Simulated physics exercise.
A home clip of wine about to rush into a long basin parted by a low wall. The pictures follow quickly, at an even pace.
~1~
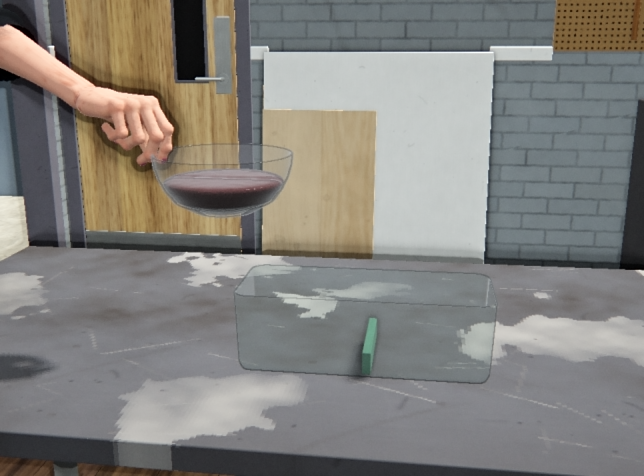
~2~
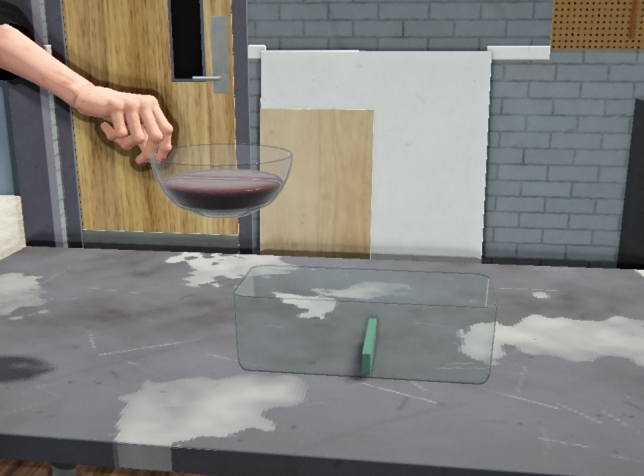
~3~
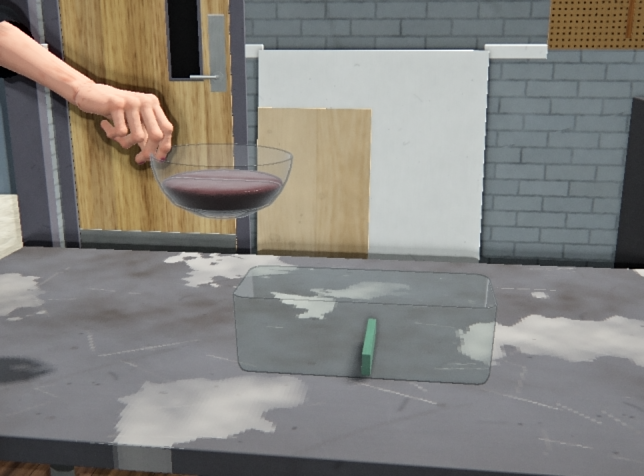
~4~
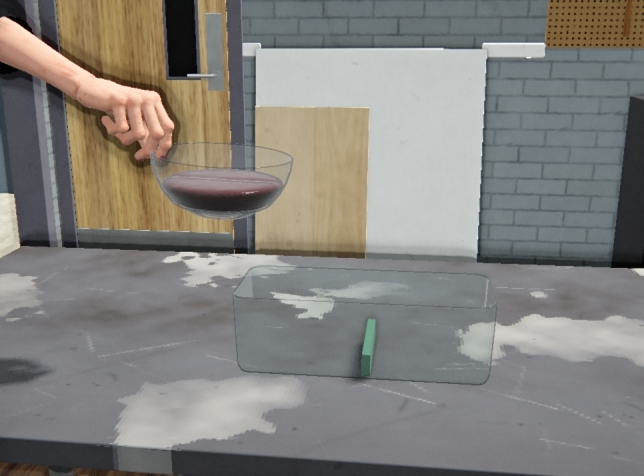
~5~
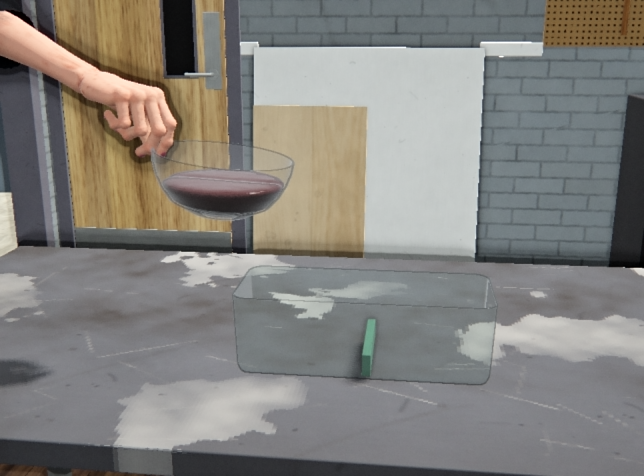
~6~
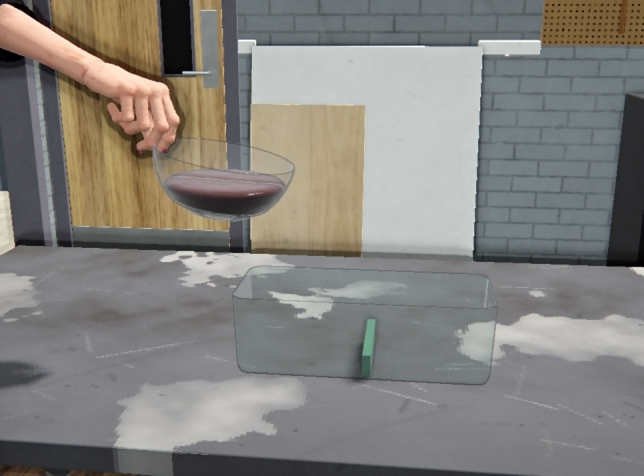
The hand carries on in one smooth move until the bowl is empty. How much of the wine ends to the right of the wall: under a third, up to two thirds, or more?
The share right of the wall is less than a third.
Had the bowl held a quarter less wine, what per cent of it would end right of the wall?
Near 10 %.
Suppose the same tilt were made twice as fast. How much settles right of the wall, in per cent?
Roughly 25 in a hundred.
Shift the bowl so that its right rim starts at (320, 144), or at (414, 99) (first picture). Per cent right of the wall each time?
About 30 and 85 per cent.
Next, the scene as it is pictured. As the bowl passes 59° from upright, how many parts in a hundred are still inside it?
It comes to 60 per cent or so.
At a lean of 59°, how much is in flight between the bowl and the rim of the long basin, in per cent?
Near 30 %.
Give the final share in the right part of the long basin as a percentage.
Close to 15 per cent.
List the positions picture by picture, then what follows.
In the first picture, it leans 0°; its right rim is at (291, 156); the wine meets the walls at (167, 177) and (285, 180); the long basin's rim runs from (244, 280) to (493, 291); the wall's top is at (370, 336).
In the second picture, it leans 0°; its right rim is at (291, 157); the wine meets the walls at (166, 178) and (284, 181).
In the third picture, it leans 2°; its right rim is at (291, 159); the wine meets the walls at (166, 178) and (284, 182).
In the fourth picture, it leans 4°; its right rim is at (292, 162); the wine meets the walls at (166, 177) and (284, 183).
In the fifth picture, it leans 7°; its right rim is at (293, 166); the wine meets the walls at (166, 177) and (284, 184).
In the sixth picture, it leans 11°; its right rim is at (293, 171); the wine meets the walls at (167, 176) and (286, 184).
A moment on, the bowl is tipped part way and 62 per cent is still to pour, 8 is left of the wall and 0 right of it.
Next, the bowl is tipped on its side and 7 per cent is still to pour, 74 is left of the wall and 7 right of it.
Then the bowl is tipped on its side and 0 per cent is still to pour, 84 is left of the wall and 15 right of it.
Later the bowl is tipped on its side and 0 per cent is still to pour, 84 is left of the wall and 15 right of it.
In the end 84 per cent lies left of the wall, 15 right of it and 1 outside.
